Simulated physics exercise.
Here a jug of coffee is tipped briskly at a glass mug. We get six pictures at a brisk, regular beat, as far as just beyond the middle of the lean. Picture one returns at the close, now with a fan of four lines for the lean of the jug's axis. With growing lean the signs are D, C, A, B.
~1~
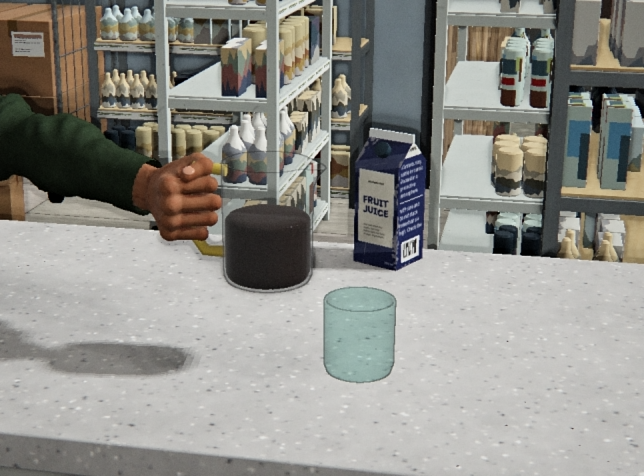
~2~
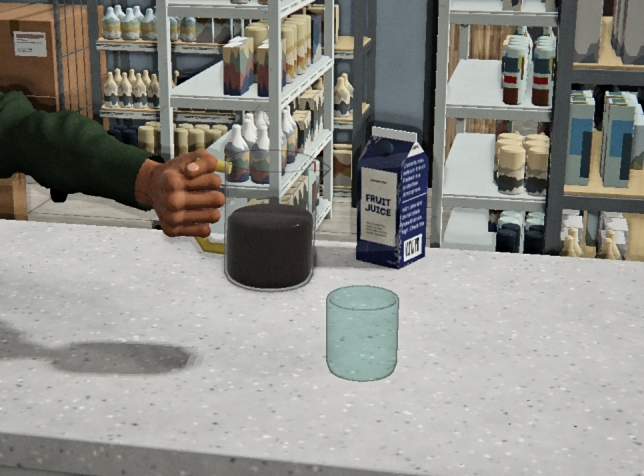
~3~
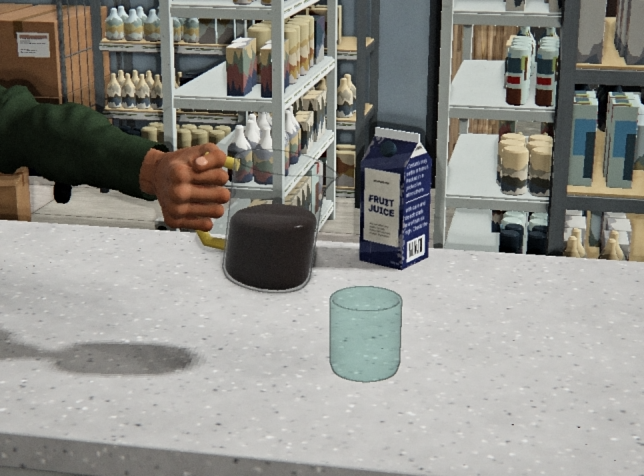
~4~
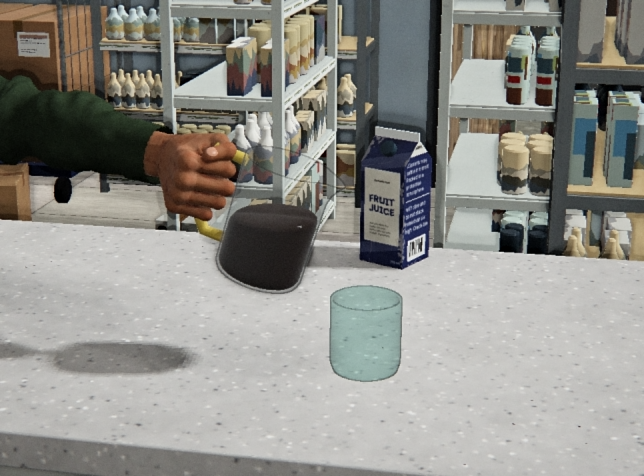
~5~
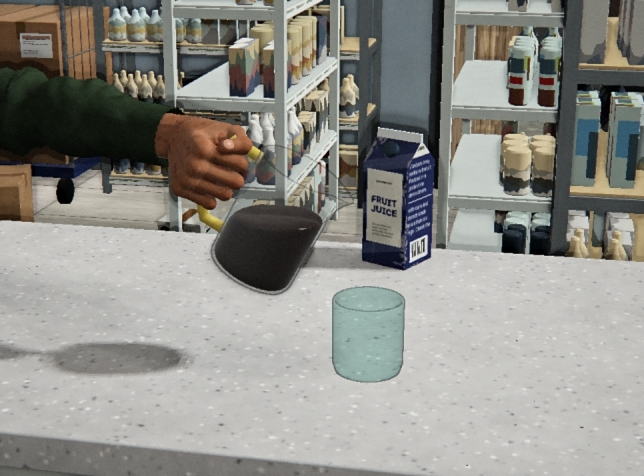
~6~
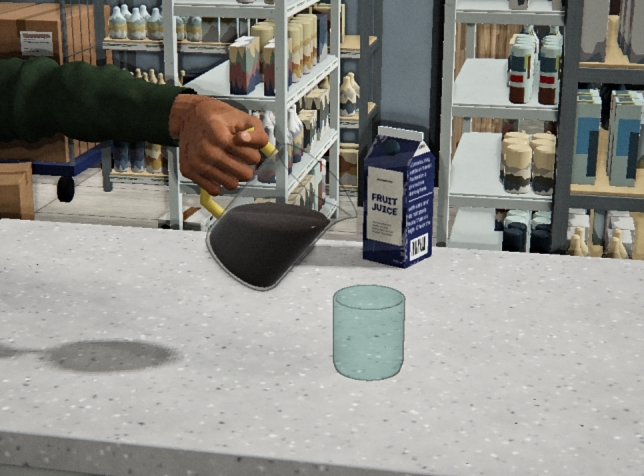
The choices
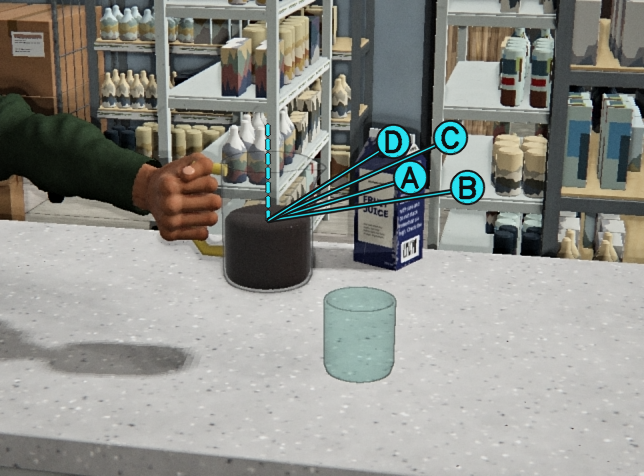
A hand lifts a dark jug by its yellow handle and tilts it rightward near a glass.
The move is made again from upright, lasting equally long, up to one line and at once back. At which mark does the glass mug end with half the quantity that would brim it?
A beats the others.
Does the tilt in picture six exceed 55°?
No, it does not.
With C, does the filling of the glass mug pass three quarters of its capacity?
No, less.
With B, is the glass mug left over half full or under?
Over half.
On the marked copy, A at (394, 182); B at (451, 191); C at (435, 145); D at (379, 151).
With A, the glass mug ends with about 50 % of what it can hold.
With B, the glass mug ends with about 74 % of what it can hold.
With C, the glass mug ends with about 26 % of what it can hold.
With D, the glass mug ends with about 9 % of what it can hold.
